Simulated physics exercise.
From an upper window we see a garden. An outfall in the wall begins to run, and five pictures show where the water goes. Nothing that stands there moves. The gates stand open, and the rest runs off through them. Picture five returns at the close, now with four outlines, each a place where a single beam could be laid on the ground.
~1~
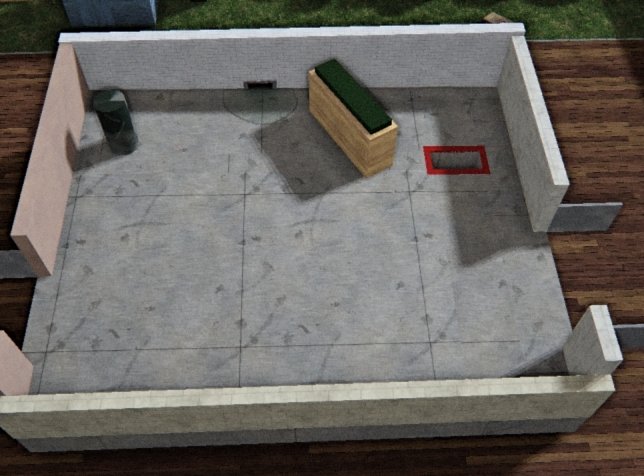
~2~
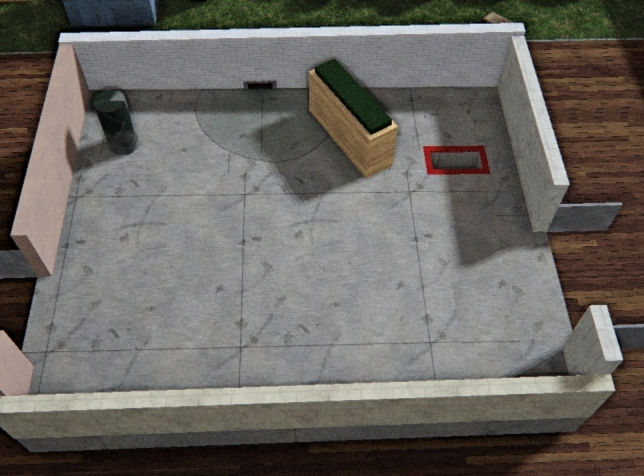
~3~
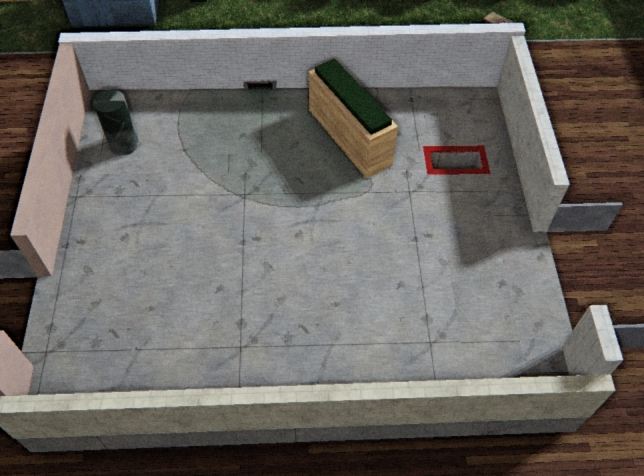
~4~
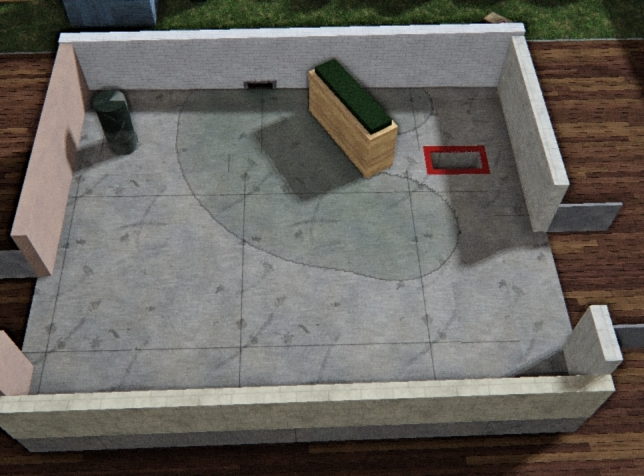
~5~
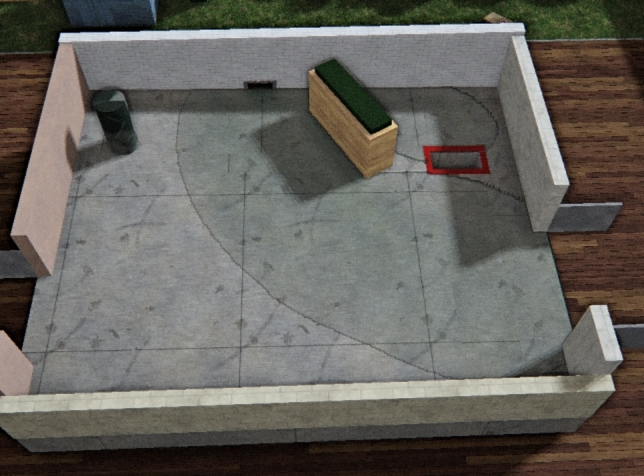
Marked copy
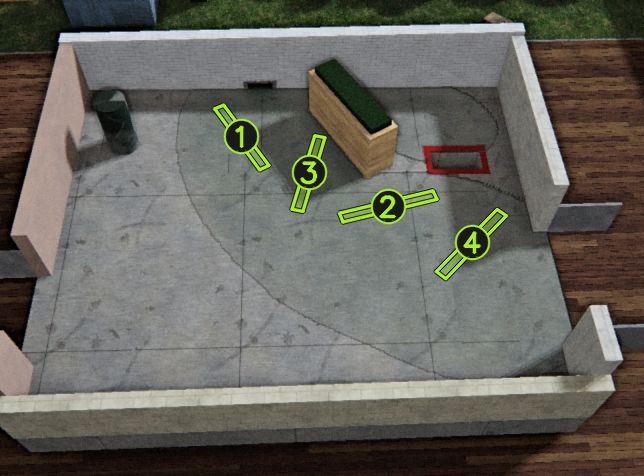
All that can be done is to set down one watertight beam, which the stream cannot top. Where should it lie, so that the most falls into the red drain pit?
Take 2.
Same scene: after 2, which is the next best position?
That would be 4.
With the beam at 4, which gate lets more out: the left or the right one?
More leaves on the right.
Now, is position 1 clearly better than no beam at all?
No, it changes little.
On the marked copy, 1 from (219, 106) to (264, 167); 2 from (341, 217) to (434, 195); 3 from (297, 210) to (319, 136); 4 from (441, 275) to (501, 212).
With 1, about 4 % of the stream goes into the red drain pit, about 95 % out by the gates.
With 2, about 34 % of the stream goes into the red drain pit, about 66 % out by the gates.
With 3, about 5 % of the stream goes into the red drain pit, about 95 % out by the gates.
With 4, about 24 % of the stream goes into the red drain pit, about 76 % out by the gates.
